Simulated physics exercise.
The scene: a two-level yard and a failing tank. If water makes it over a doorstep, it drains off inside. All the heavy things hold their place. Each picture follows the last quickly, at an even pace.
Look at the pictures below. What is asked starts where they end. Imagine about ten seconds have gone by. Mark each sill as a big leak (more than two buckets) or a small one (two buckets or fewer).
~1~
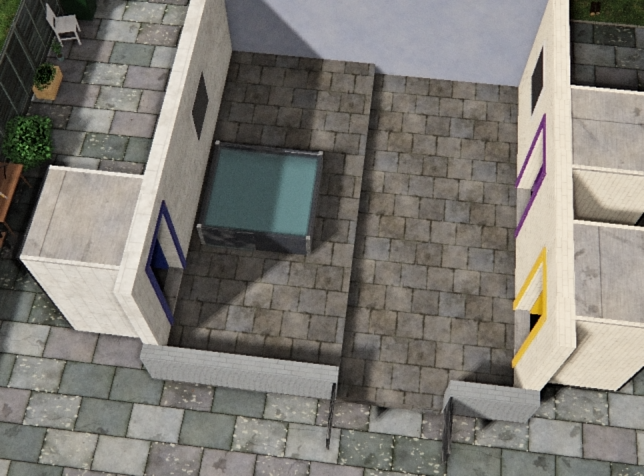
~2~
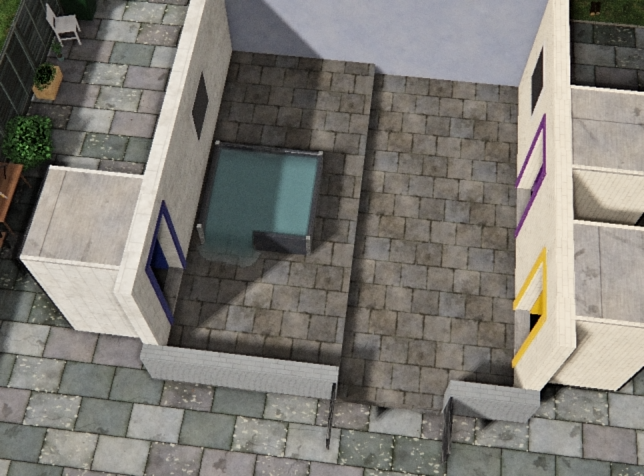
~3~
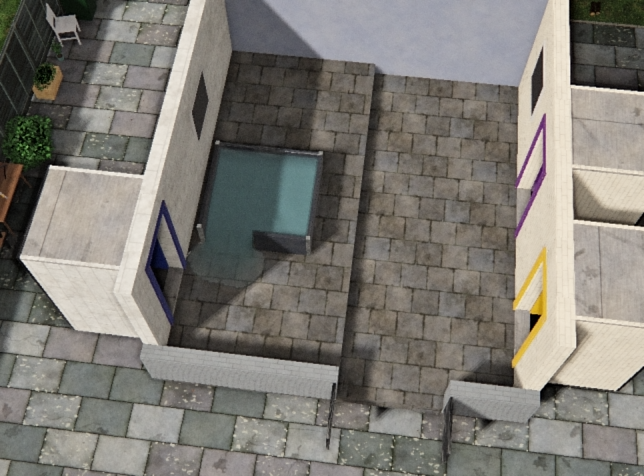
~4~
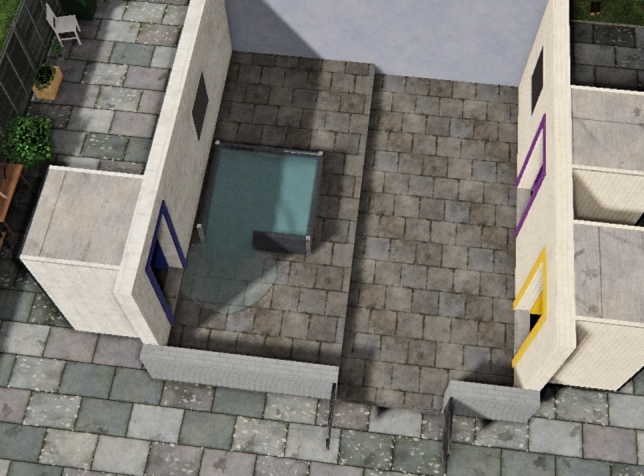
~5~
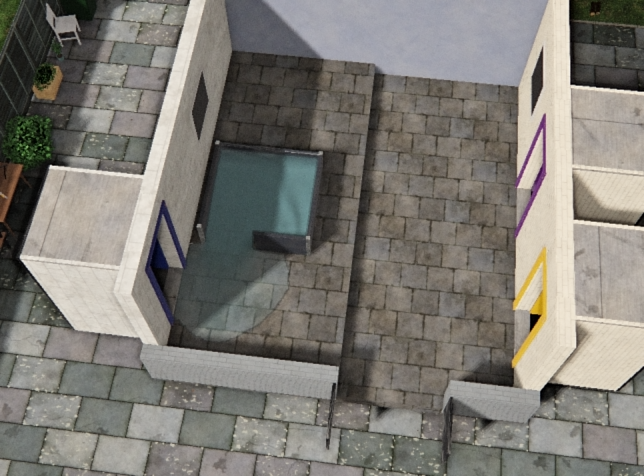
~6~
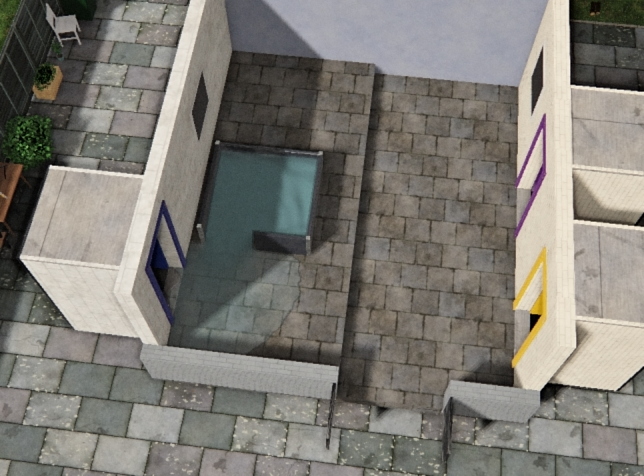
Purple door: Small; blue door: Big; yellow door: Big.
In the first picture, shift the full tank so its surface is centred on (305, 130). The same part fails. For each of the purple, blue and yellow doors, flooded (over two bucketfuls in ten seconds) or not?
I'd say purple door misses the threshold, blue door crosses the threshold, and yellow door crosses the threshold.
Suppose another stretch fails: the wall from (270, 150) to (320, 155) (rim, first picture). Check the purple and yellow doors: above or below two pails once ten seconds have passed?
Well, the purple door doesn't reach it and the yellow door doesn't reach it.
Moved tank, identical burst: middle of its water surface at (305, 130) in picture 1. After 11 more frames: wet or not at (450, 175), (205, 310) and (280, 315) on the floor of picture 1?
I'd call them still dry, watered and watered, in the order asked.
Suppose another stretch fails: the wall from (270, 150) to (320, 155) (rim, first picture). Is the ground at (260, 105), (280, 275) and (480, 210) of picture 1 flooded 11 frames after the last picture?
First soaked, second unwetted, third unwetted.
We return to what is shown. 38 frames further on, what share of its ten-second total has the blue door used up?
Around 85 in a hundred.
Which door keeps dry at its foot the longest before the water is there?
Observed: The purple one.
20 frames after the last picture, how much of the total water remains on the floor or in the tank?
I reckon around 92 in a hundred.
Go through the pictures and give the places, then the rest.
The first frame shows still water in the open tank at (262, 192).
In the second frame, the front is at (202, 253), out from the gap at (230, 239).
In the third frame, water pours out at (230, 240) and has run to (239, 283).
In the fourth frame, water pours out at (230, 240) and has run to (227, 309).
In the fifth frame, water pours out at (230, 240) and has run to (204, 334).
In the sixth frame, water pours out at (230, 240) and has run to a hidden place.
A moment on, water covers 10 % of the floor; the purple door not reached, the blue door under two buckets in, the yellow door not reached.
Next, water covers 15 % of the floor; the purple door not reached, the blue door over two buckets in, the yellow door not reached.
Then, water covers 35 % of the floor; the purple door not reached, the blue door far over two buckets in, the yellow door not reached.
Later, water covers 50 % of the floor; the purple door wet at the sill, nothing in, the blue door far over two buckets in, the yellow door over two buckets in.
In the end, water covers 70 % of the floor; the purple door wet at the sill, nothing in, the blue door far over two buckets in, the yellow door over two buckets in.
